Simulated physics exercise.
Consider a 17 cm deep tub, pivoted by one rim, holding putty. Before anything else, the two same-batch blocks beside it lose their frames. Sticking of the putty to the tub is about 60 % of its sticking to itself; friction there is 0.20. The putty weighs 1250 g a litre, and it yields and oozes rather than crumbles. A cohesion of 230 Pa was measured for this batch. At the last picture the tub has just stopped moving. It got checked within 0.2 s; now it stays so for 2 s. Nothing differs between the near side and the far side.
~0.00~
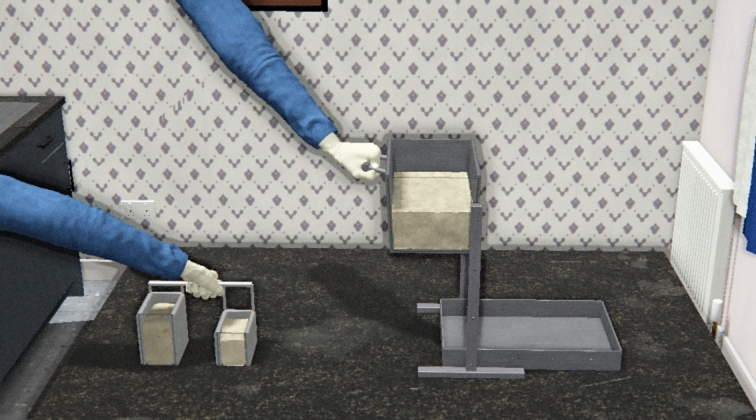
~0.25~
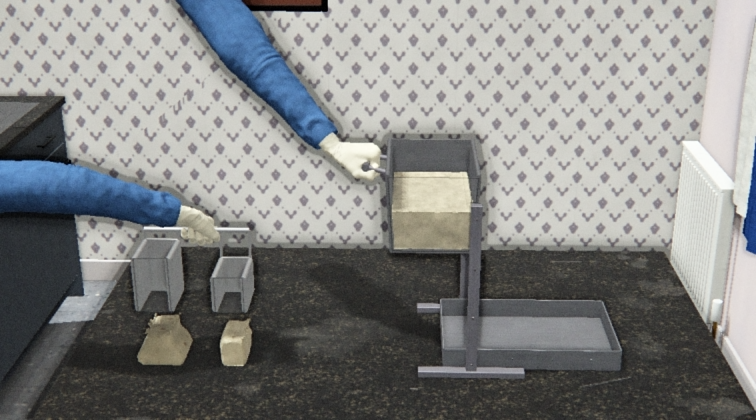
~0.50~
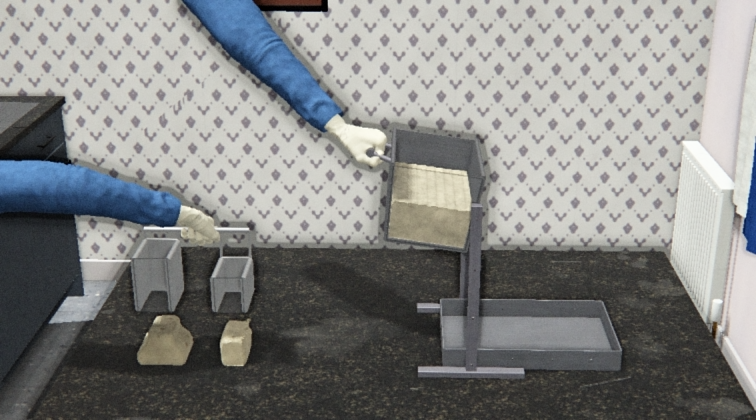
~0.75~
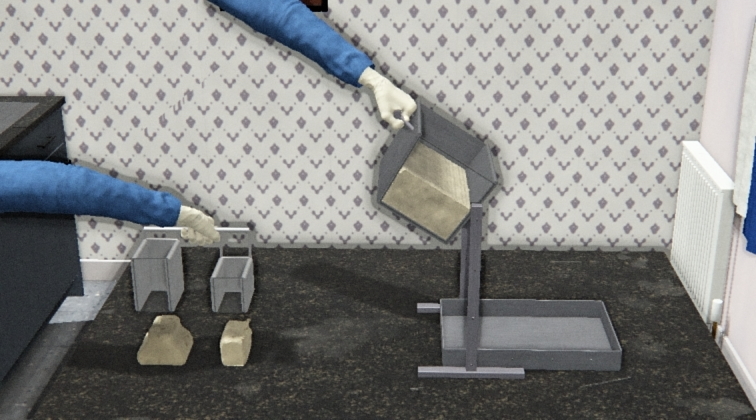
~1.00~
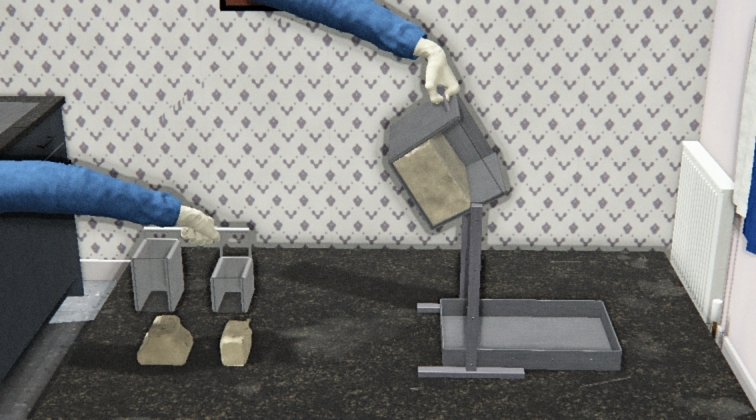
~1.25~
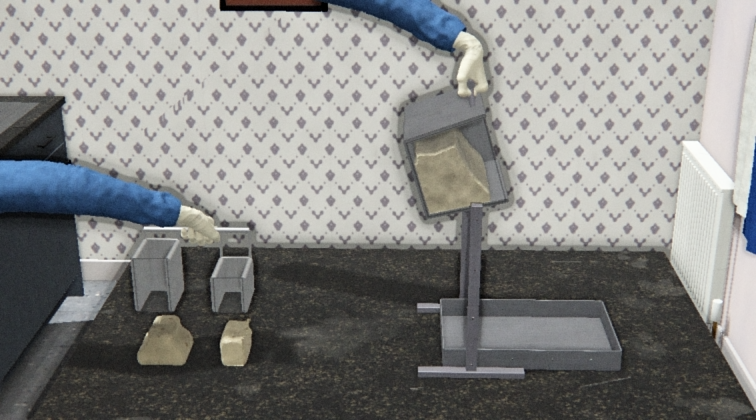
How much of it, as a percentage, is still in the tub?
Near 100 percent is still in the tub.
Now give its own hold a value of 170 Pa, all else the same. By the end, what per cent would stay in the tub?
It would be near 100 %.
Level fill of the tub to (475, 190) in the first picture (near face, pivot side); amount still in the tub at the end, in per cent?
In that case, around 75 percent.
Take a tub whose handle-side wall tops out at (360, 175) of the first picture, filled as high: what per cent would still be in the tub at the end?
In that case close to 80 %.
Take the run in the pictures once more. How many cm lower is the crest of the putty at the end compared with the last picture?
2 cm.
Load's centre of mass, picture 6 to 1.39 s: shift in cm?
Something like 1 cm, I'd say.
By 1.39 s, the tub is at 74 degrees and holds 100 %.
By 1.56 s, the tub is at 74 degrees and holds 100 %.
By 1.73 s, the tub is at 74 degrees and holds 100 %.
By 1.90 s, the tub is at 74 degrees and holds 100 %.
By 3.25 s, at the end, the tub is at 74 degrees and holds 100 %.
